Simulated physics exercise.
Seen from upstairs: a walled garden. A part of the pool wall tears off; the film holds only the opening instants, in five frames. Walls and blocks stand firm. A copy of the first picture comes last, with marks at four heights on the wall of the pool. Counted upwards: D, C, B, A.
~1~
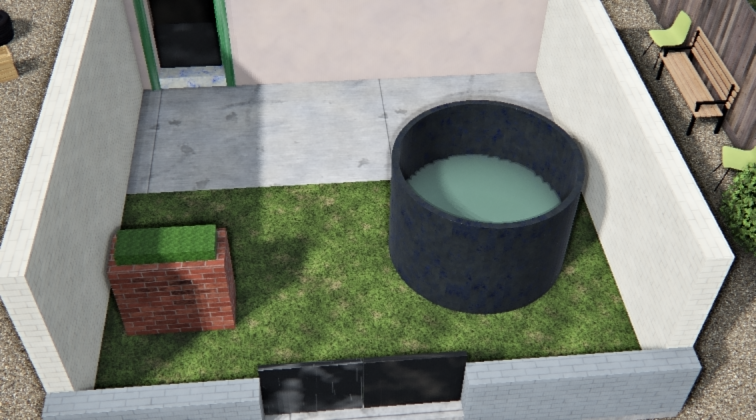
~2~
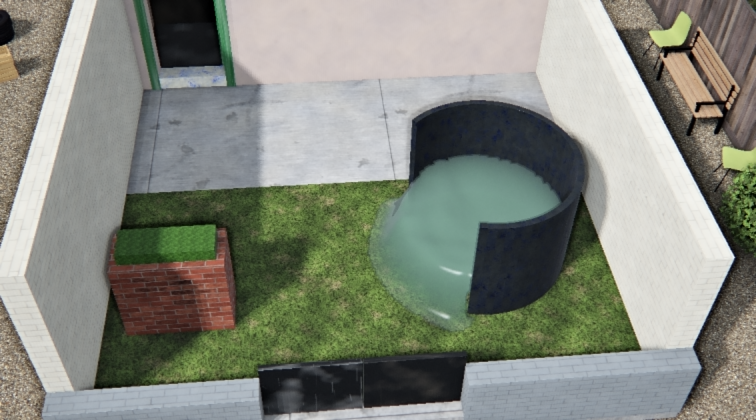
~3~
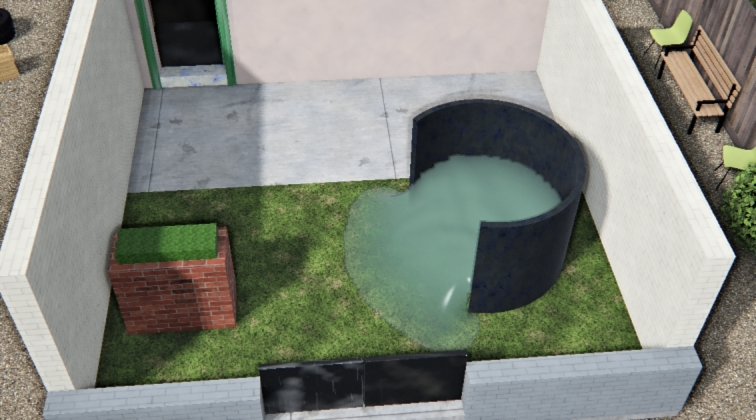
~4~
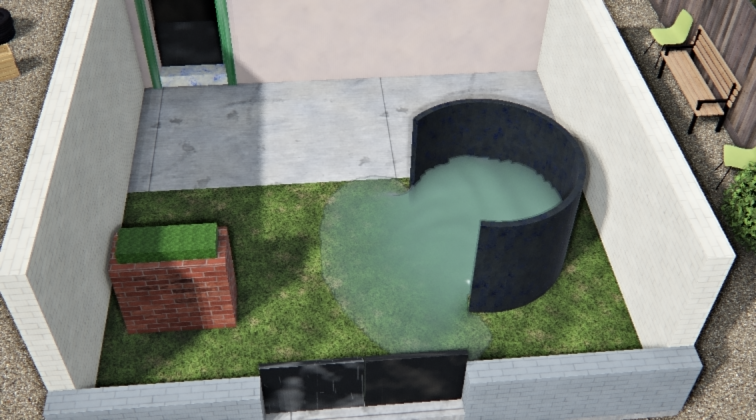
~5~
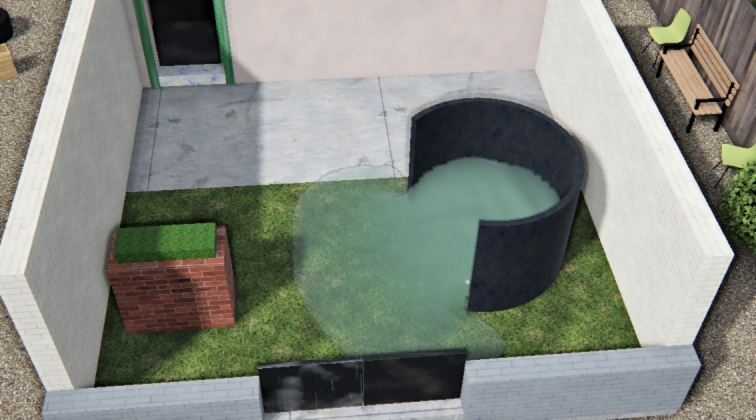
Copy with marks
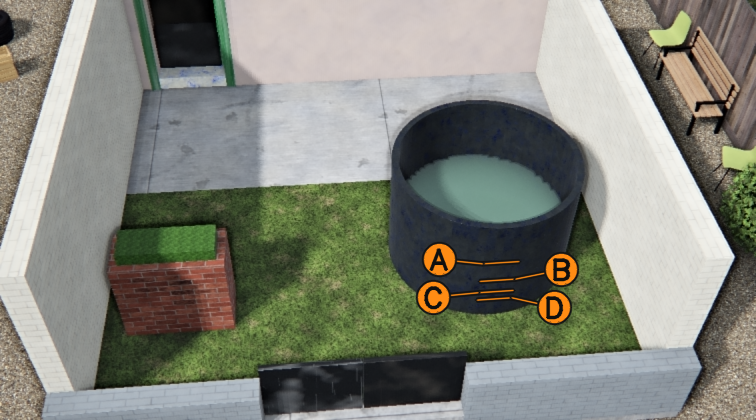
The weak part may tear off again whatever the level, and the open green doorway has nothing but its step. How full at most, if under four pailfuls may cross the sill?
Level A just does it.
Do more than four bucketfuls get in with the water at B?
No.
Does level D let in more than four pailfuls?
No.
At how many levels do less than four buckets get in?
All of them.
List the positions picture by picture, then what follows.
In the first frame, water in the pool at rest, its middle at (480, 210); foot of the green doorway at (194, 87); shut gate at (363, 367).
In the second frame, front seen at (464, 323), 2 % of the ground wet.
In the third frame, front seen at (420, 322), 6 % of the ground wet.
In the fourth frame, front seen at (349, 191), 10 % of the ground wet.
In the fifth frame, front seen at (322, 188), 15 % of the ground wet.
On the marked copy, A at (500, 262); B at (497, 280); C at (495, 291); D at (494, 298); from the bottom up D, C, B, A.
With A, a bucket or two gets in.
With B, nothing gets over.
With C, nothing gets over.
With D, nothing gets over.
